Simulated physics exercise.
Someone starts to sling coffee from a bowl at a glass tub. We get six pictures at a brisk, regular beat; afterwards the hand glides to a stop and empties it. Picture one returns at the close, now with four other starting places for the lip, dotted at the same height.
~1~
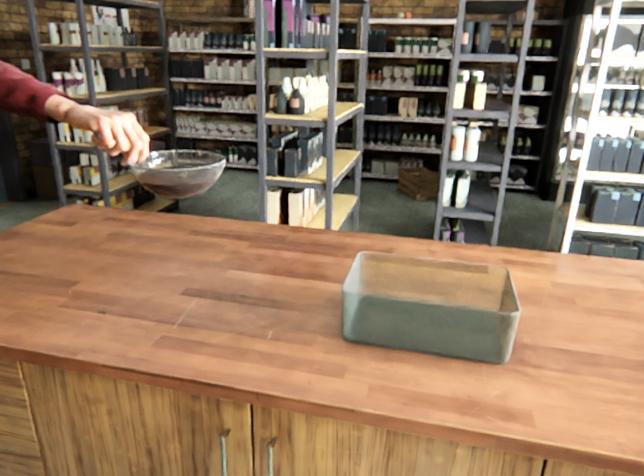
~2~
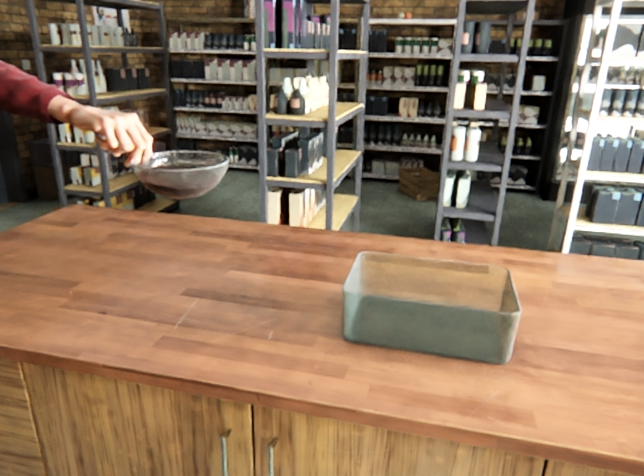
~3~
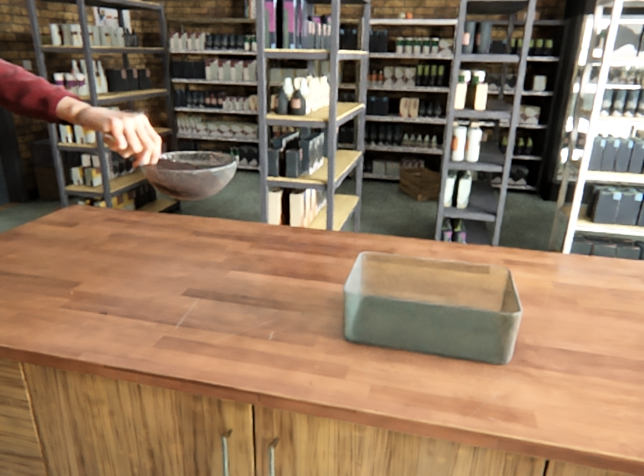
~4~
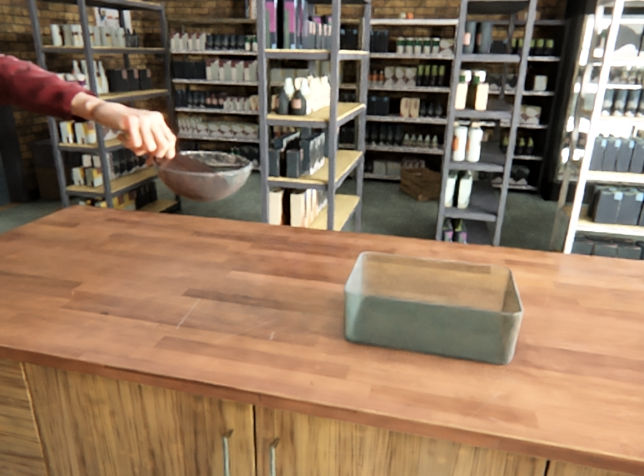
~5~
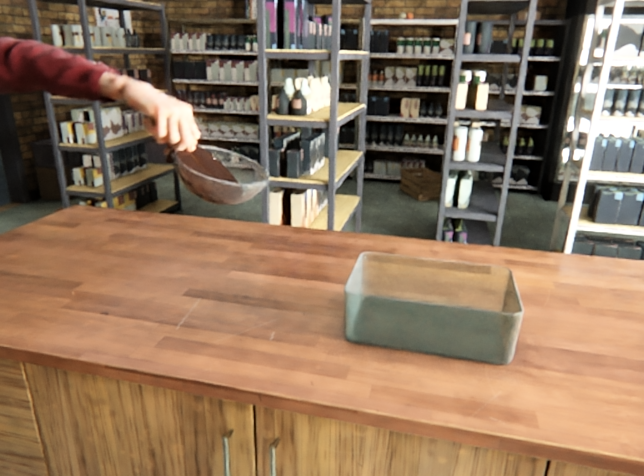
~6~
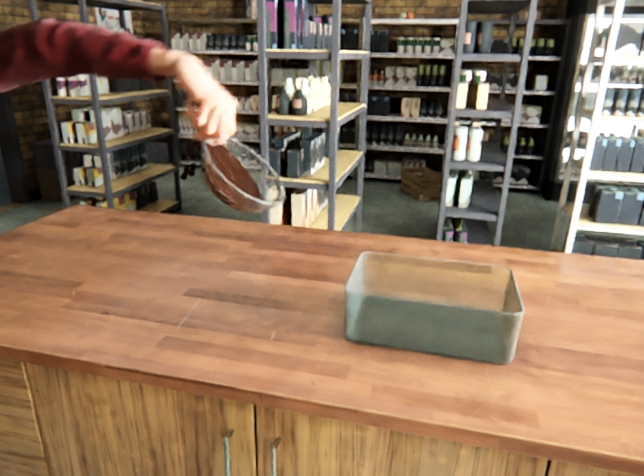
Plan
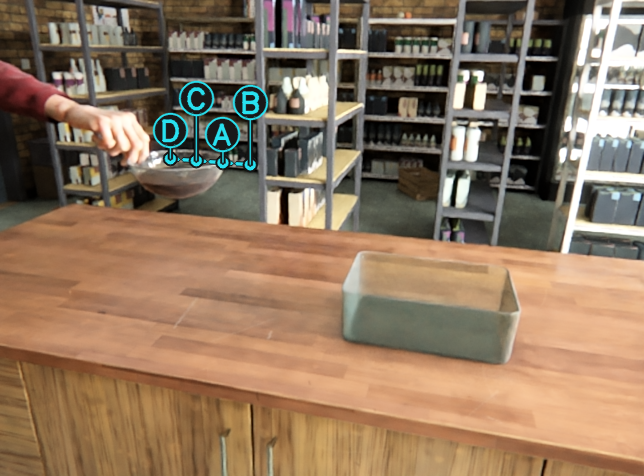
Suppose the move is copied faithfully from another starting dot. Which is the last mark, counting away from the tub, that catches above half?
That is dot B.
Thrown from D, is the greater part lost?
Yes, it does.
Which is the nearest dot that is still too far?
The answer is A.
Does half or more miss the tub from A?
Yes.
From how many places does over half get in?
One of them.
In cyan, A at (222, 162); B at (250, 164); C at (196, 160); D at (170, 158).
If A is chosen, about 16 % lands in the tub, 79 % falls short and 5 % goes beside or beyond.
If B is chosen, about 69 % lands in the tub, 22 % falls short and 10 % goes beside or beyond.
If C is chosen, about 0 % lands in the tub, 96 % falls short and 4 % goes beside or beyond.
If D is chosen, about 0 % lands in the tub, 100 % falls short.
